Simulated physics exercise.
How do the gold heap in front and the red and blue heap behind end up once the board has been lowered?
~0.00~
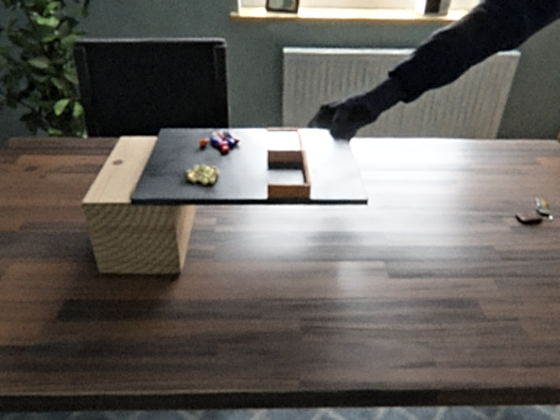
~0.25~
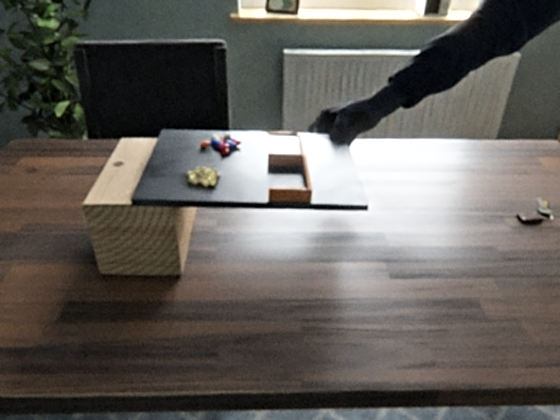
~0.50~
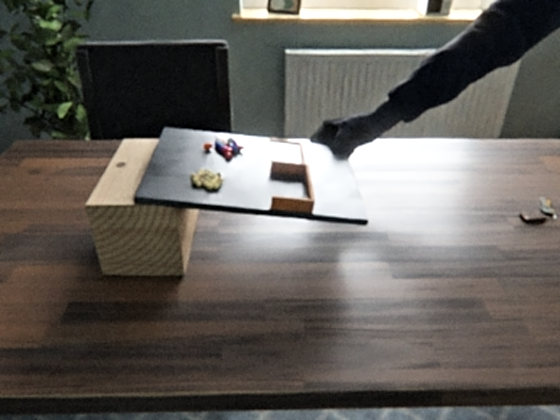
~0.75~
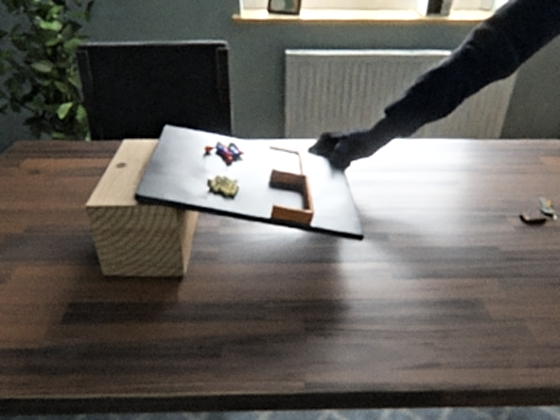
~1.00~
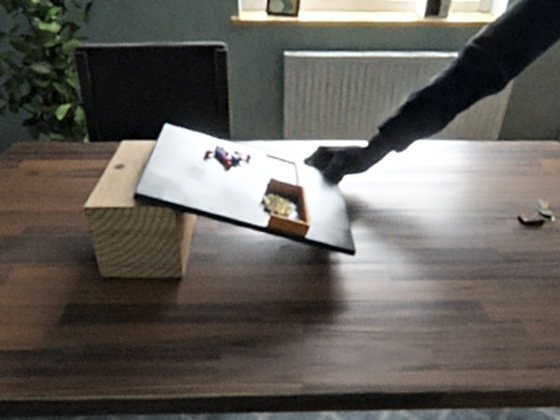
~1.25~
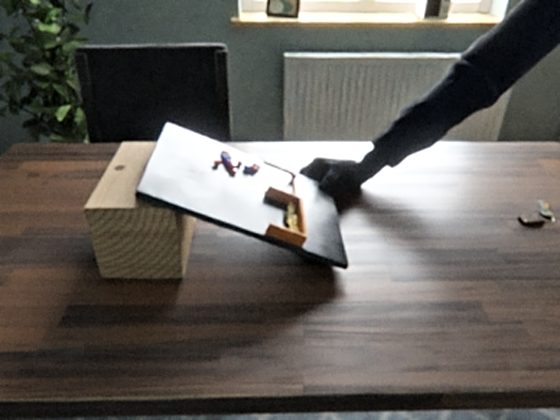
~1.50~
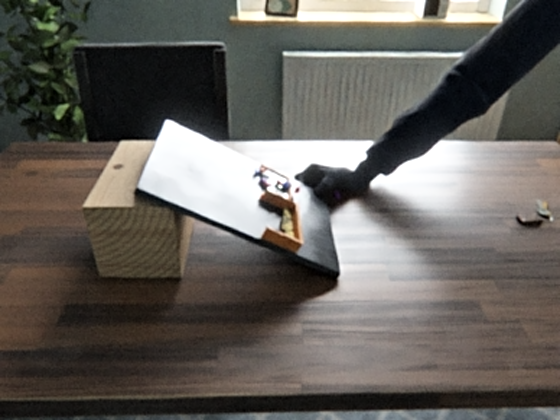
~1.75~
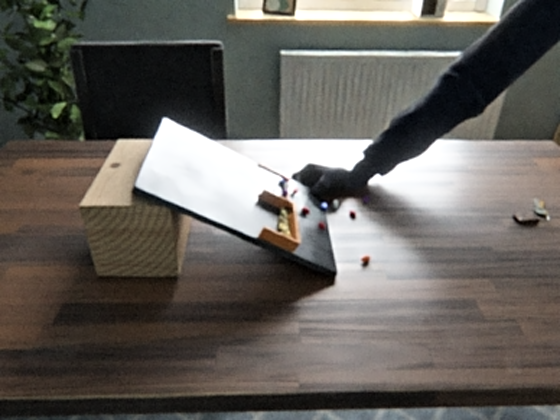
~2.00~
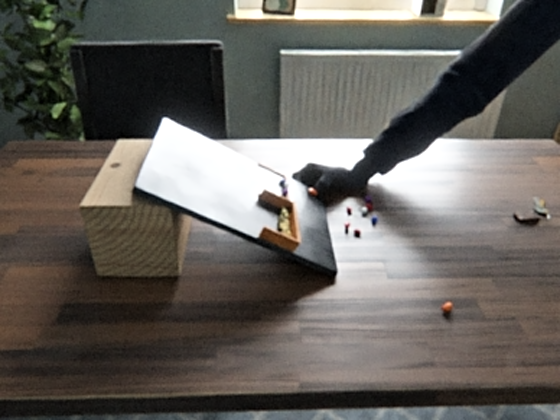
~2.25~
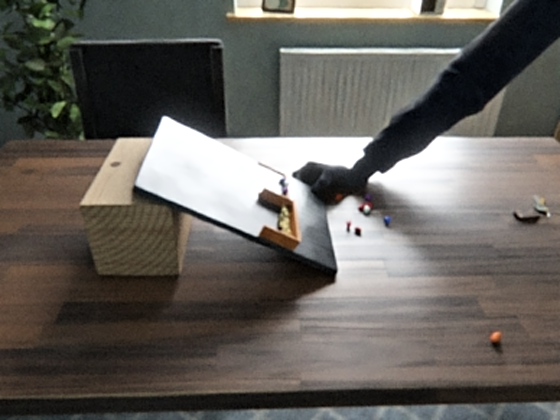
The gold heap ends up resting against its wooden bar, while most of the red and blue heap carries on beyond its bar and out onto the table.
